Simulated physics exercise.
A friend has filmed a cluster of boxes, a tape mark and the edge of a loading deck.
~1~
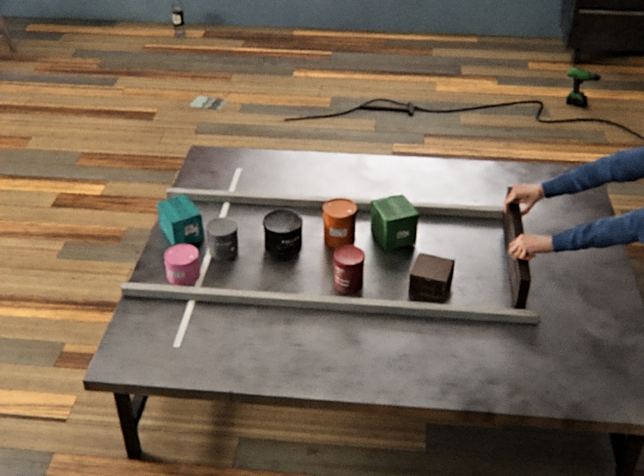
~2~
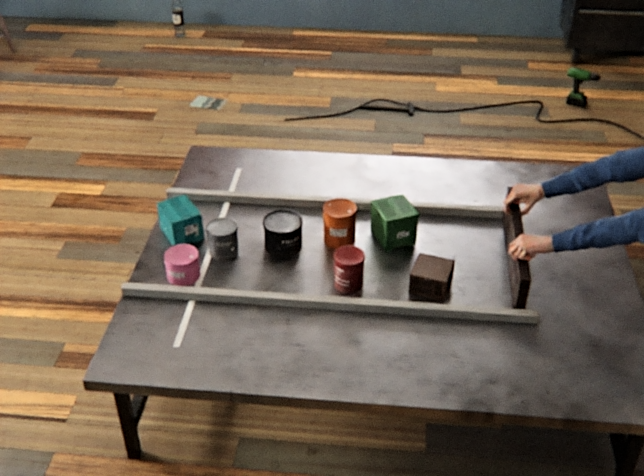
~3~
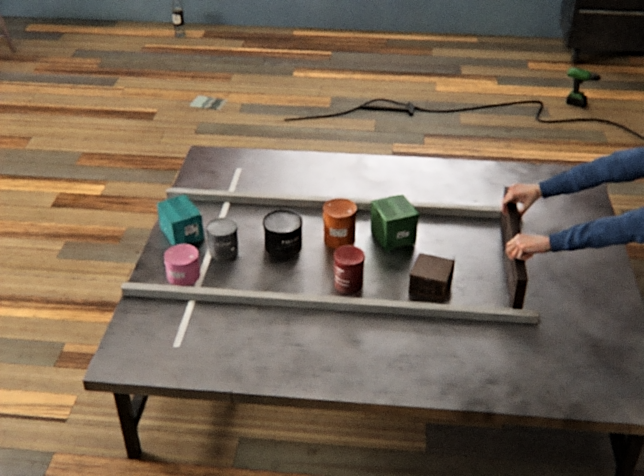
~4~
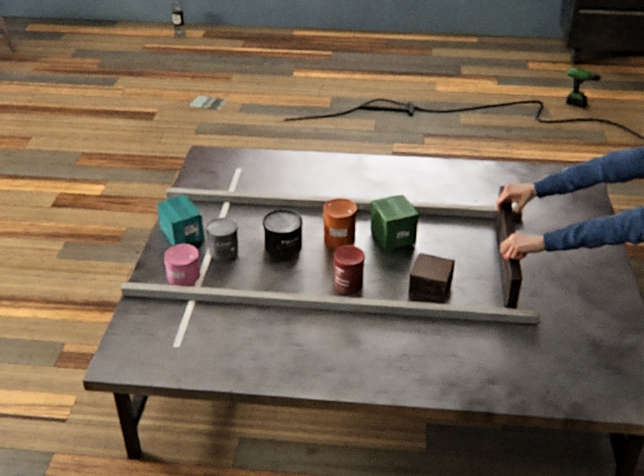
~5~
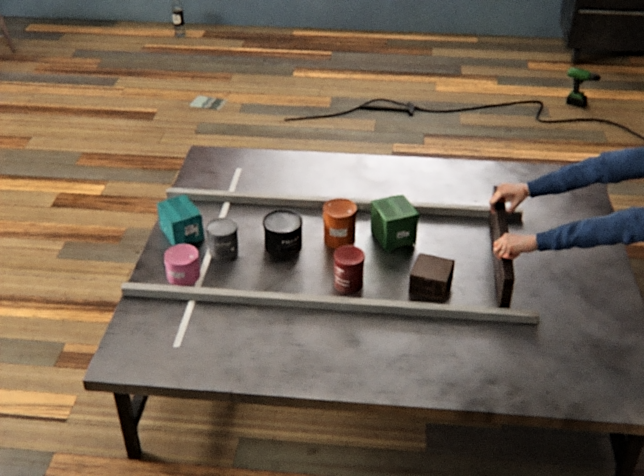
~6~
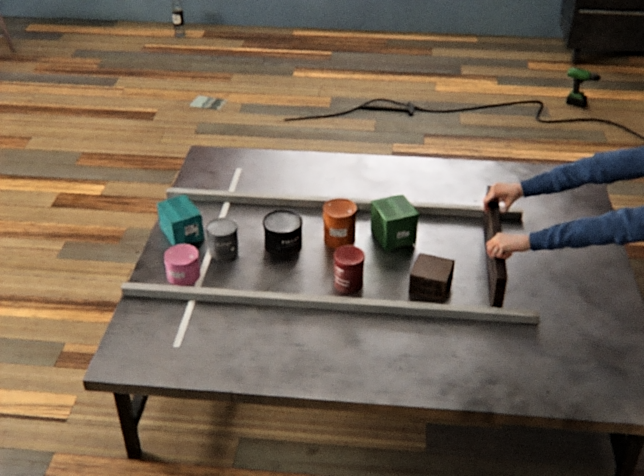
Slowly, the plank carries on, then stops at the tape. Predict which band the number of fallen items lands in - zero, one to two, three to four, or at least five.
The ones that plunge will number one or two.
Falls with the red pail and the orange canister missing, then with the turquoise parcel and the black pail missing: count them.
The number fallen is 0, and in the other try 1.
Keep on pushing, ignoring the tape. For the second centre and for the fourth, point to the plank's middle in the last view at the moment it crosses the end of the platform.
Near (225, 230) first, near (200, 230) second.
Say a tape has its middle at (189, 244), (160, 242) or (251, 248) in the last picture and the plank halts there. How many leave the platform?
Try by try, 5, 8 and 0.
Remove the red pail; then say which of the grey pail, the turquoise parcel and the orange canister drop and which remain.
The grey pail is still there. The turquoise parcel is gone. The orange canister is still there.
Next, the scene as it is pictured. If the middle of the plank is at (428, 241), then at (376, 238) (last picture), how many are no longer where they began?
Counts: 1, 4.
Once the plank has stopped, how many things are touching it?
The count is 3.
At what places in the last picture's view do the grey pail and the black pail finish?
The grey pail stops around (155, 241); the black pail around (191, 236).
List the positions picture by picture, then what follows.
Turquoise parcel (180, 221); pink canister (183, 265); grey pail (223, 239); plank (515, 247); tape (212, 245), in the first picture.
Pink canister (183, 265); orange canister (340, 223), in the second picture.
Grey pail (223, 239); red pail (349, 270), in the third picture.
Turquoise parcel (181, 221); plank (507, 246), in the fourth picture.
Pink canister (183, 265); black pail (283, 233), in the fifth picture.
Turquoise parcel (181, 221); pink canister (183, 265); grey pail (223, 239); plank (494, 245); tape (212, 245), in the sixth picture.
A little later, none off yet; turquoise parcel at rest near (181, 221); pink canister at rest near (183, 265); grey pail at rest near (223, 239).
When it is over, the number that fall off is one or two; down, pink canister and turquoise parcel.
